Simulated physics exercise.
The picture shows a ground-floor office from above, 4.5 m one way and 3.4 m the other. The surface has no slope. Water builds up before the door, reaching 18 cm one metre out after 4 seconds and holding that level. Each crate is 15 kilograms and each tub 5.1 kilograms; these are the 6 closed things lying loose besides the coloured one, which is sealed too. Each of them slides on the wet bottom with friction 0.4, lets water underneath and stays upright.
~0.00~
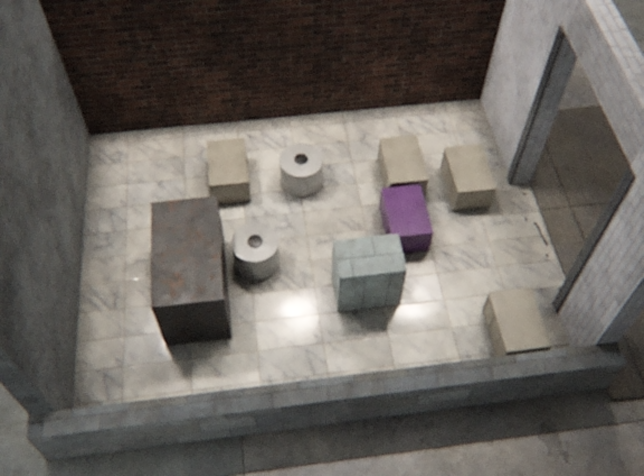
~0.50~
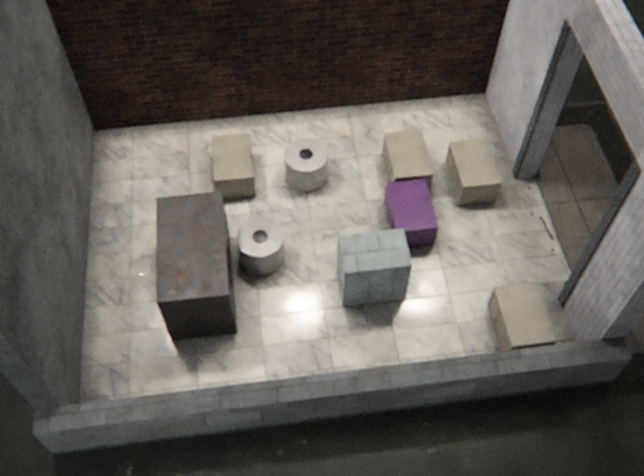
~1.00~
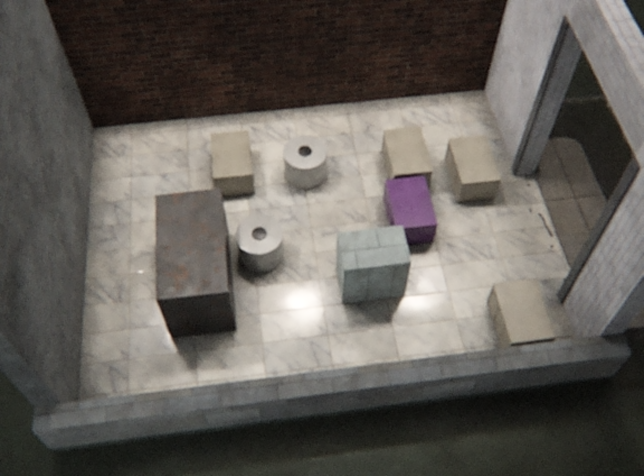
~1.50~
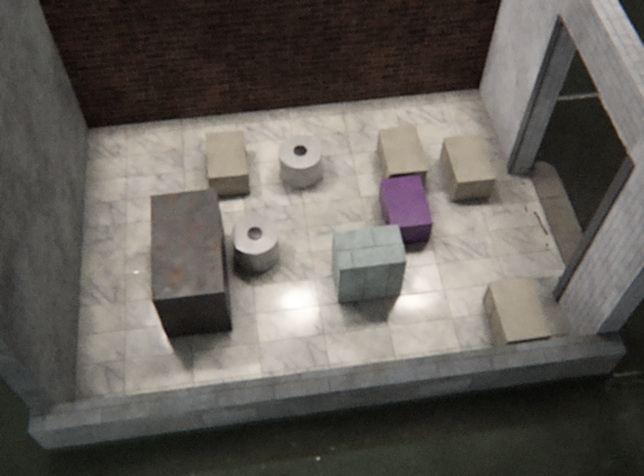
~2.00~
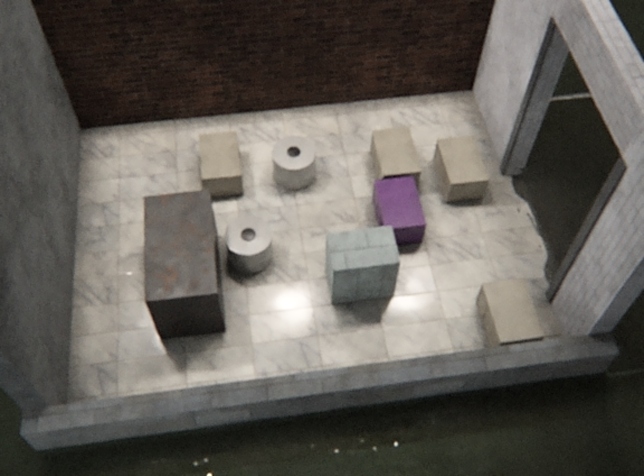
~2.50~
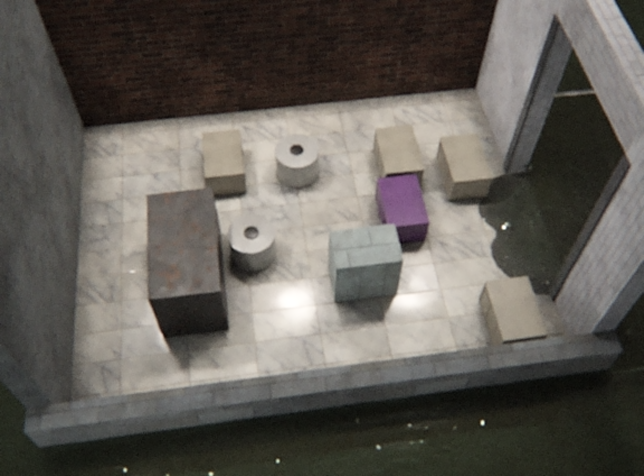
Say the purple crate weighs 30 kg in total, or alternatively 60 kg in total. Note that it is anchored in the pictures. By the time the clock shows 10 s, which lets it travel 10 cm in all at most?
Heavier choice only.
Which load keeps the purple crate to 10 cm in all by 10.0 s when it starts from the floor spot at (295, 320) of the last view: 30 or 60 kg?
Note: Both OK.
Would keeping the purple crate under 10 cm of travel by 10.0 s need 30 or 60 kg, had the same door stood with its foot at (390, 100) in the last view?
Then the lighter mass suffices.
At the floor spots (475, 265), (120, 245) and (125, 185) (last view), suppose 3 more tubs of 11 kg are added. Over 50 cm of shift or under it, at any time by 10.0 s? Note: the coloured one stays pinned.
Above the mark, below the mark, below the mark.
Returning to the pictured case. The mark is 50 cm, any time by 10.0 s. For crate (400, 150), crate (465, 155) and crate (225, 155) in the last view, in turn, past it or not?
Respectively: Exceeded, exceeded, not exceeded.
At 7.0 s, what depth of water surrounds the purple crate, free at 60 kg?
7 cm, roughly.
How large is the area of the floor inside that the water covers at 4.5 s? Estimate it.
Roughly 4.0 m2 of it is wet.
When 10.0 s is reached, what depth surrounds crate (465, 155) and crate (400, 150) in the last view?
Depth approx. 9 cm / 6 cm.
After 3.5 s the purple crate would be 0 cm from its start with 30 kg and 0 cm from its start with 60 kg; 3 cm of water round it then.
After 4.5 s the purple crate would be 9 cm from its start with 30 kg and 0 cm from its start with 60 kg; 7 cm of water round it then.
After 7.0 s the purple crate would be 91 cm from its start with 30 kg and 0 cm from its start with 60 kg; 7 cm of water round it then.
After 10.0 s the purple crate would be 97 cm from its start with 30 kg and 0 cm from its start with 60 kg; 8 cm of water round it then.
